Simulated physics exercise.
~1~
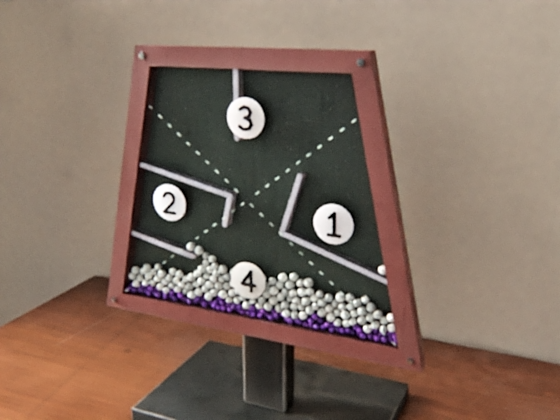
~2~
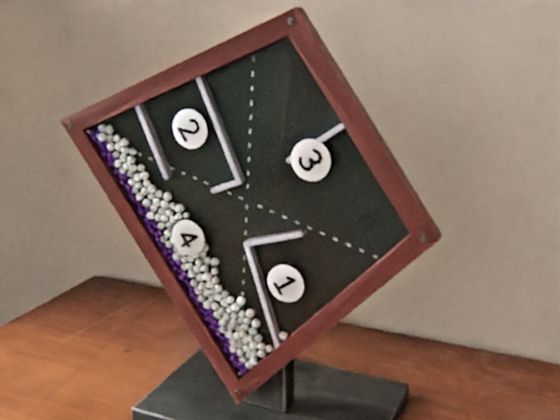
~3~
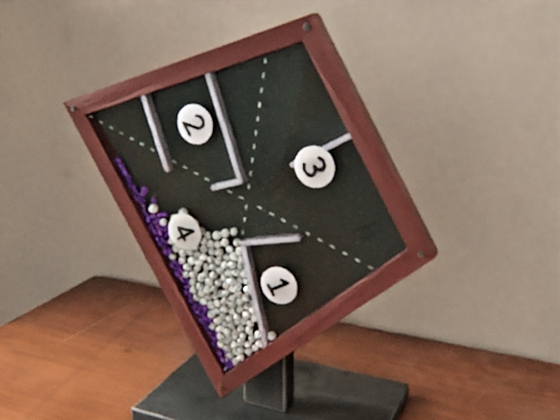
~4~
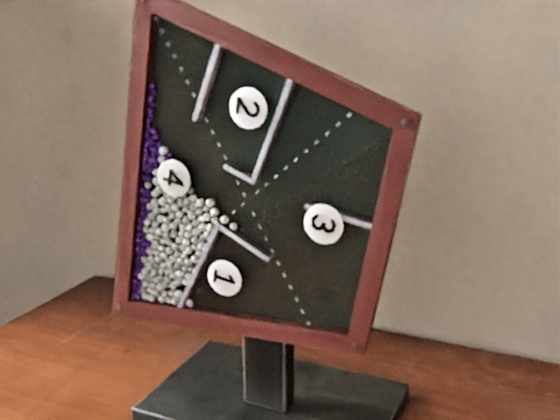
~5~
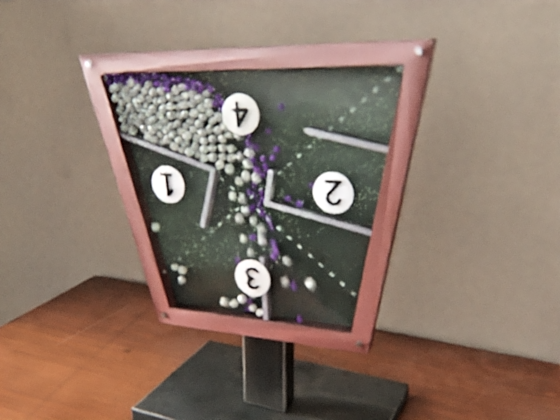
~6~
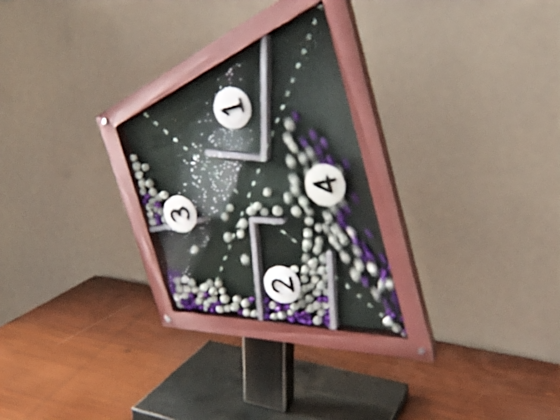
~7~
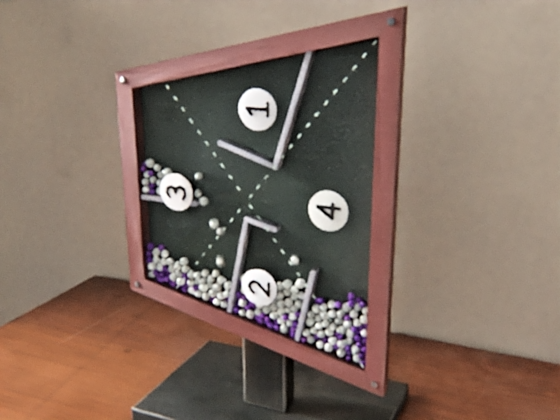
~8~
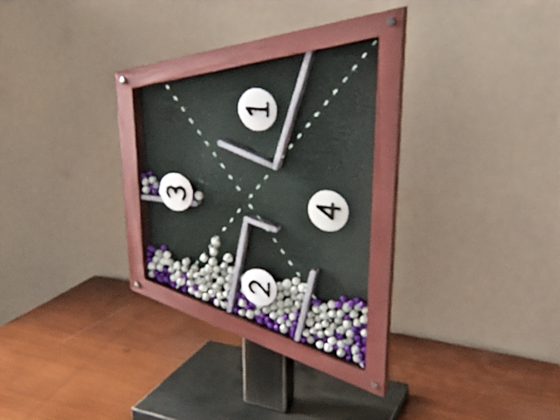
On a wooden table before a plain beige wall, a flat, red-framed case on a dark stand holds white balls heaped over smaller purple ones along its bottom, mostly in wedge four. The case tips clockwise, and the balls slump toward the lower corner, some pressing against wedge one's bent divider. It turns on clockwise until it is almost upside down, and balls spill through the middle toward wedge three. Still turning, it flings them down into the lower wedges. The case stops on its side, with most balls in wedge two, smaller groups in three and four, and wedge one empty.
